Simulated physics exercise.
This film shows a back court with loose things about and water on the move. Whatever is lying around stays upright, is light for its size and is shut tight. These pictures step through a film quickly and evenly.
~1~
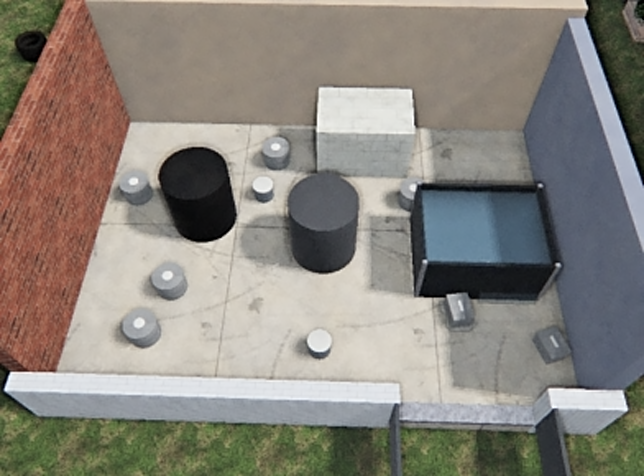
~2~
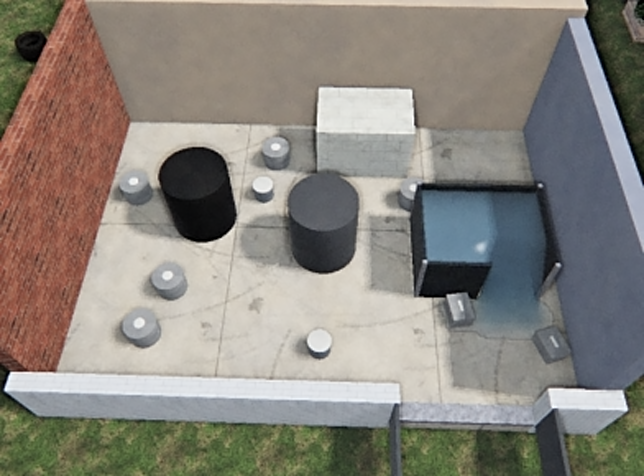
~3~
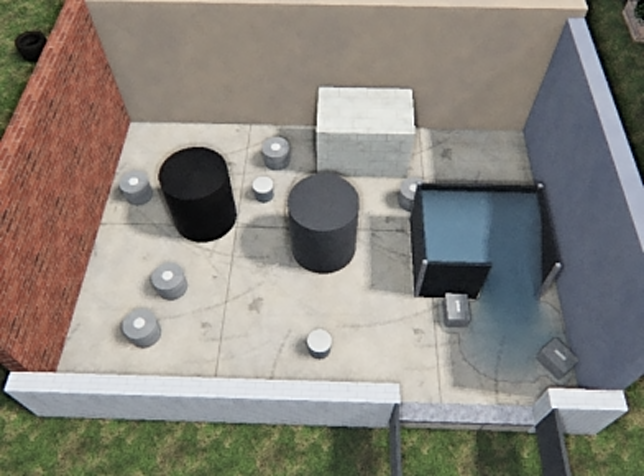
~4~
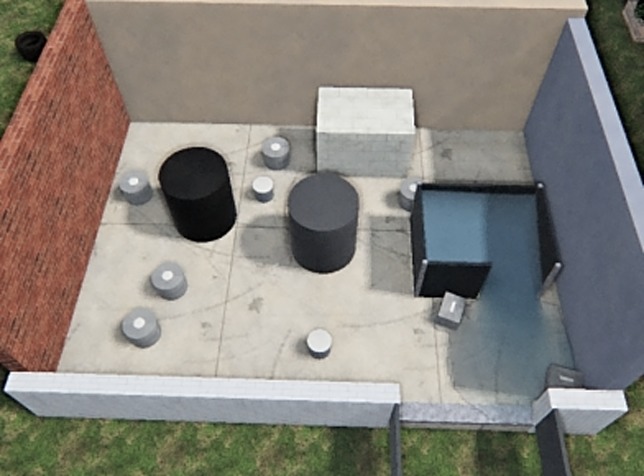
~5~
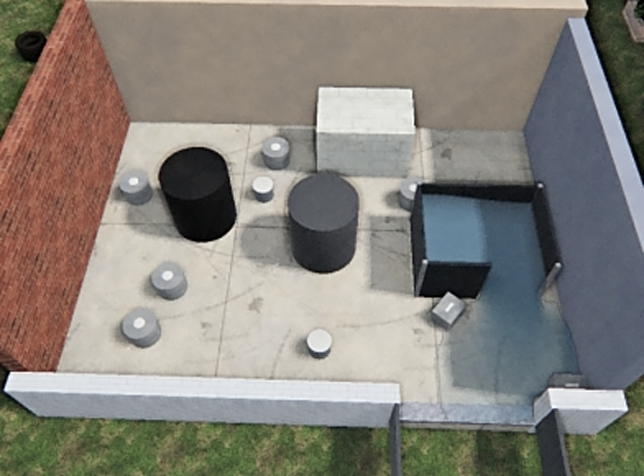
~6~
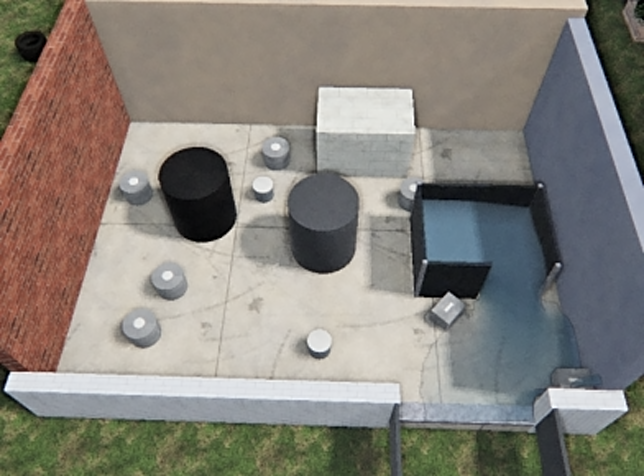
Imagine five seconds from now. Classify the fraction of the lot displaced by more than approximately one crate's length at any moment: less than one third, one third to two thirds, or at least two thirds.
The fraction is less than one third.
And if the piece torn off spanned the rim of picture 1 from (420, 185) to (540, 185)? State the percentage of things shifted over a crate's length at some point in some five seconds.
I'd put it at about 50 percent.
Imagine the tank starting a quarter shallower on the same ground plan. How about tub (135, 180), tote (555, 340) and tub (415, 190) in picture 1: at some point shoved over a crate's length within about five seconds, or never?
Result by item: Didn't cover it; covered it; didn't cover it.
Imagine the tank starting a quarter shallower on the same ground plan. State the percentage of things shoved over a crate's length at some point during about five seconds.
My estimate is around 10 percent.
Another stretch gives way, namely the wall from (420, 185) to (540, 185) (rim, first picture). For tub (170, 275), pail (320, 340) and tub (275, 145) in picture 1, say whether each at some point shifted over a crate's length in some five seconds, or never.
Working through them in order, the first not displaced that far, the second not displaced that far and the last not displaced that far.
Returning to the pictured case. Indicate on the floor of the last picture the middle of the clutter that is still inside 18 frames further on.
About (262, 239).
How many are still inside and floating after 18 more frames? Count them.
The figure is 0.
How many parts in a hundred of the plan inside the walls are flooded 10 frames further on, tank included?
Close to 20 %.
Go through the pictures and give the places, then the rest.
A tote at (554, 342), on the bottom; a tote at (461, 306) rests on the ground; 0 of 10 have shifted, in the first picture.
A tote at (554, 342), on the bottom; a tote at (461, 306) rests on the ground; 0 of 10 have shifted, in the second picture.
A tote at (560, 355) rests on the ground, close to its start; a tote at (458, 306) rests on the ground, close to its start; 1 of 10 have shifted, in the third picture.
A tote at (566, 379), on the bottom, a stride from its start; a tote at (453, 307) rests on the ground, close to its start; 2 of 10 have shifted, in the fourth picture.
A tote at (572, 386) floats, a stride from its start; a tote at (449, 308) rests on the ground, close to its start; 2 of 10 have shifted, in the fifth picture.
A tote at (575, 380) floats, a stride from its start; a tote at (449, 308) rests on the ground, close to its start; 2 of 10 have shifted, in the sixth picture.
A moment on, 1 of 10 are well off their spots; 1 afloat.
Next, 1 of 10 are well off their spots; 0 afloat.
Later, 1 of 10 are well off their spots; 0 afloat.
In the end, 1 of 10 are well off their spots, and 1 have been at some point; 0 afloat.
